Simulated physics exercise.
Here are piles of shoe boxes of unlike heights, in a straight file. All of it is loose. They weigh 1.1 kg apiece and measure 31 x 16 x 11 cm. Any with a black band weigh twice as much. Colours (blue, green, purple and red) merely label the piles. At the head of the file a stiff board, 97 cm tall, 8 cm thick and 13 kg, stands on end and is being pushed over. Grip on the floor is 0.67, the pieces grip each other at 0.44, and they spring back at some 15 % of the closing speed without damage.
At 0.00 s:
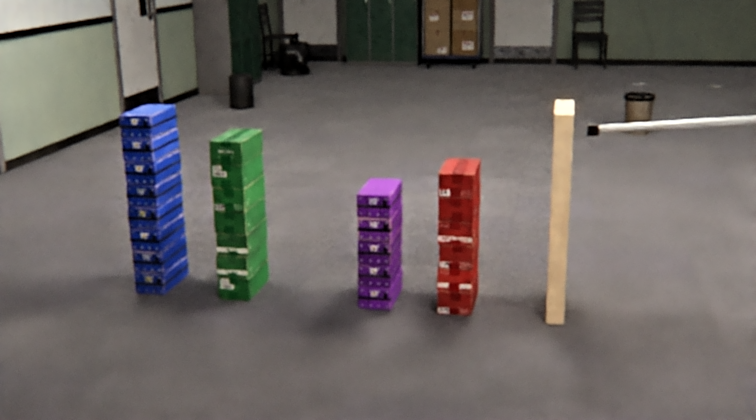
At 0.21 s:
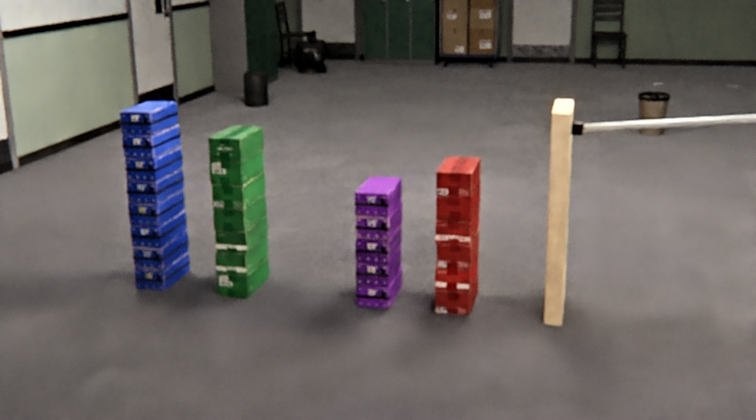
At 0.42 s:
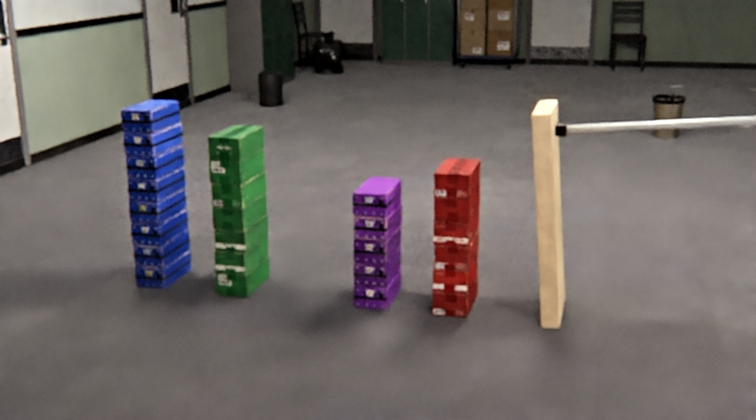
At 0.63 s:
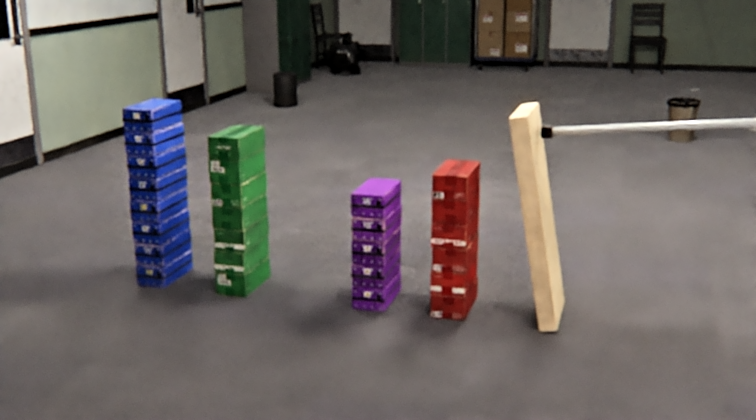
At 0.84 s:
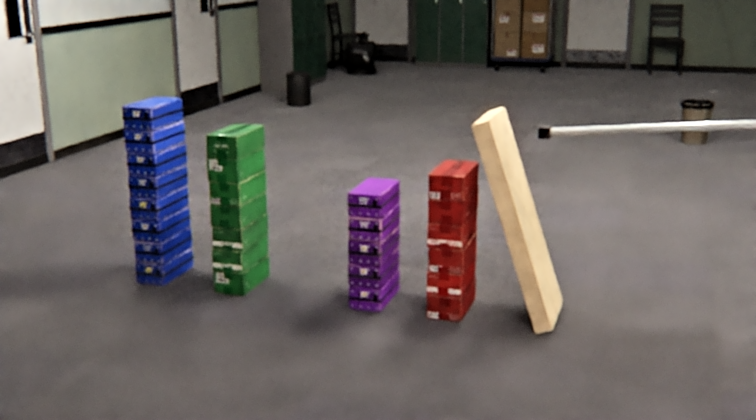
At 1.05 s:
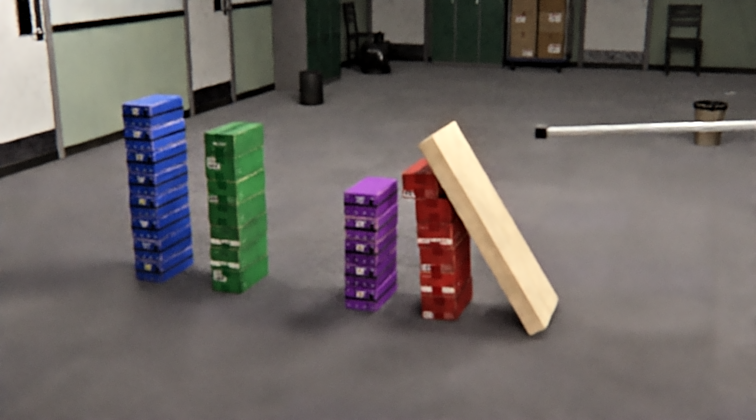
A pale wooden board, pushed by a white pole, tilting left into a red stack of boxes and shoving its upper boxes leftward.
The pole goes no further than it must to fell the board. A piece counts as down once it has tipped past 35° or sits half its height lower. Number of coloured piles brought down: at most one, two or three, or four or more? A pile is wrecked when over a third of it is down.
It takes from two to three of them.
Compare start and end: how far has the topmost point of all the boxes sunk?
Roughly 0 cm.
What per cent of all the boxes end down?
About 40 per cent.
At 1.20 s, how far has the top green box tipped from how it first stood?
About 0°.
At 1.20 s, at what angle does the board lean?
Some 40° from upright.
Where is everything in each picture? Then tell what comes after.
In the first frame (we follow the side turned to the camera; the camera moves round a little), pole end (594, 131) 6 cm short, board 0° from upright; top red box (456, 186); top green box (226, 154); no other piece has moved.
The second frame shows pole end (578, 130) 3 mm in, board 0° from upright; top red box (454, 185).
The third frame shows pole end (562, 131) 7 cm in, board 5° from upright; top blue box (136, 122); no other piece has moved.
The fourth frame shows pole end (547, 133) 13 cm in, stopped, board 10° from upright; top blue box (137, 121); no other piece has moved.
The fifth frame shows pole end (545, 133) 13 cm in, stopped, board 19° from upright; top green box (222, 148); no other piece has moved.
The sixth frame shows pole end (542, 133) 13 cm in, stopped, board 33° from upright; top red box (420, 186) tipped 4°; top blue box (136, 116); steepest lean 4°, the box at (432, 211); 6 stirred so far.
Around 1.20 s, board 42° from upright; none of the 26 boxes down, 7 disturbed; top red box tipped 17°; top purple box displaced 30 mm.
Around 1.44 s, board 54° from upright; 7 of the 26 boxes down; top purple box tipped 47°, 52 mm lower; top red box tipped 15°, 9 cm lower.
Around 1.62 s, board 66° from upright; 11 of the 26 boxes down; top purple box on its side; top red box tipped 15°, 18 cm lower.
Around 1.82 s, board 68° from upright; 11 of the 26 boxes down; top purple box on its side; top red box tipped 52°, 36 cm lower.
Finally (2.5 s), board 69° from upright; 11 of the 26 boxes down; top purple box on its side; top green box displaced 32 mm. Wrecked, purple and red. Seen by the last camera, middles, top purple box near (258, 268), top green box near (229, 139).
